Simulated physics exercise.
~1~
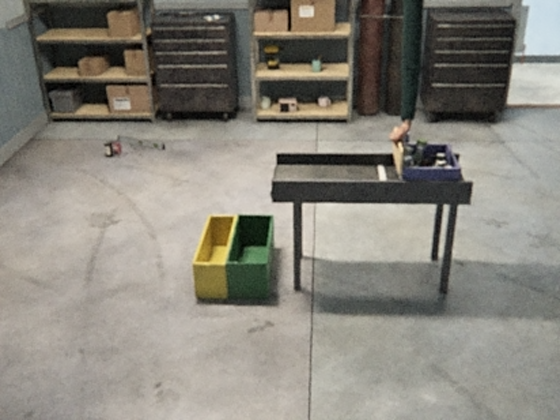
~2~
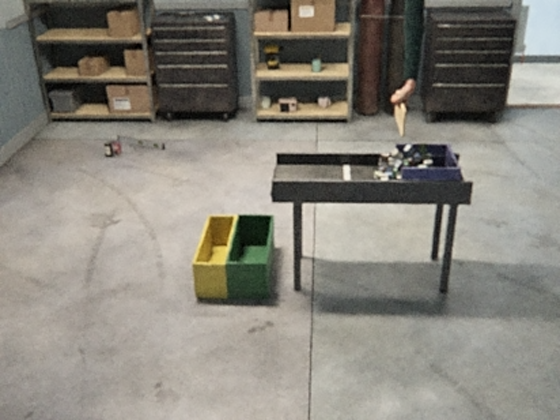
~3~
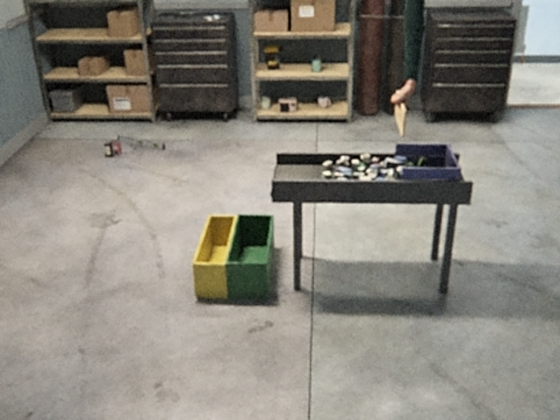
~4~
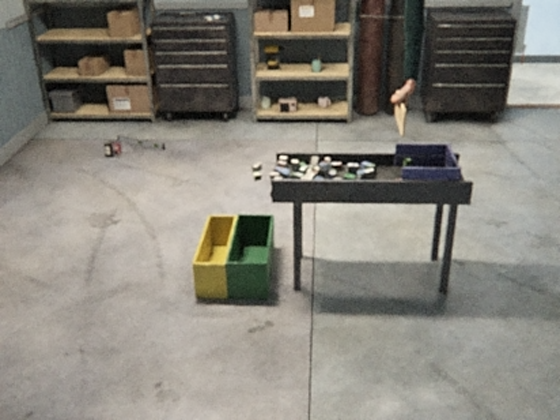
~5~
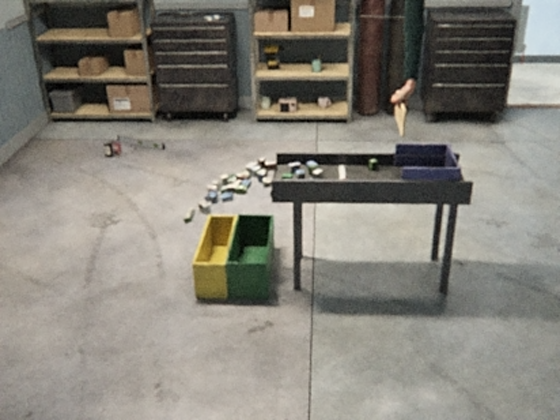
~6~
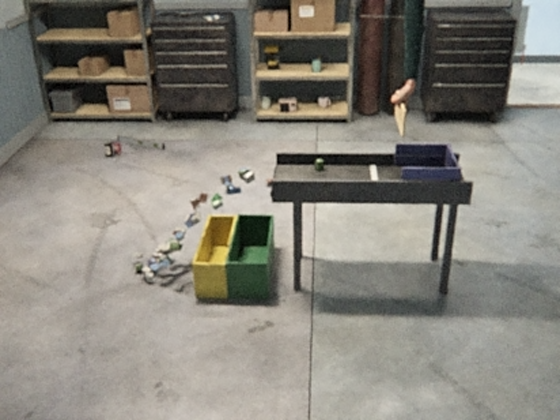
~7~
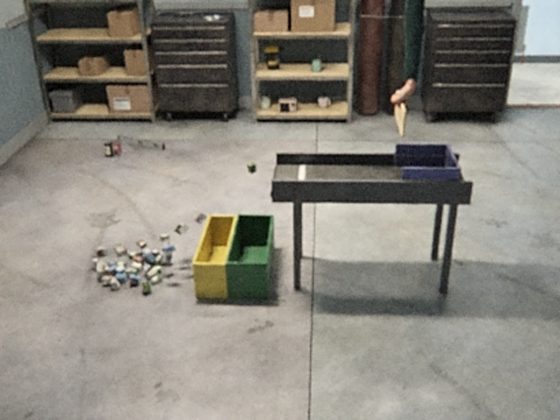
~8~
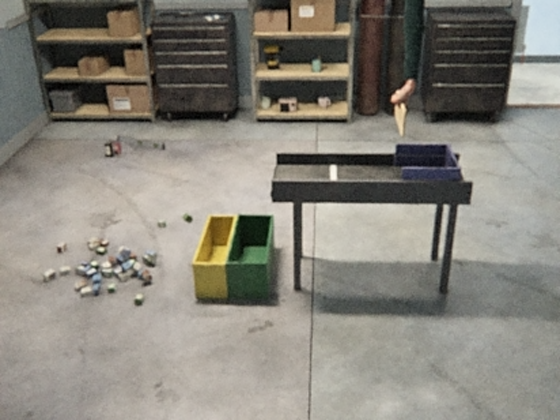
In a workshop, a hand lifted the gate of a blue pen and small cartons streamed left along a belt, spilled off its end, sailed over the green box and yellow tote, and ended scattered on the floor beyond them.
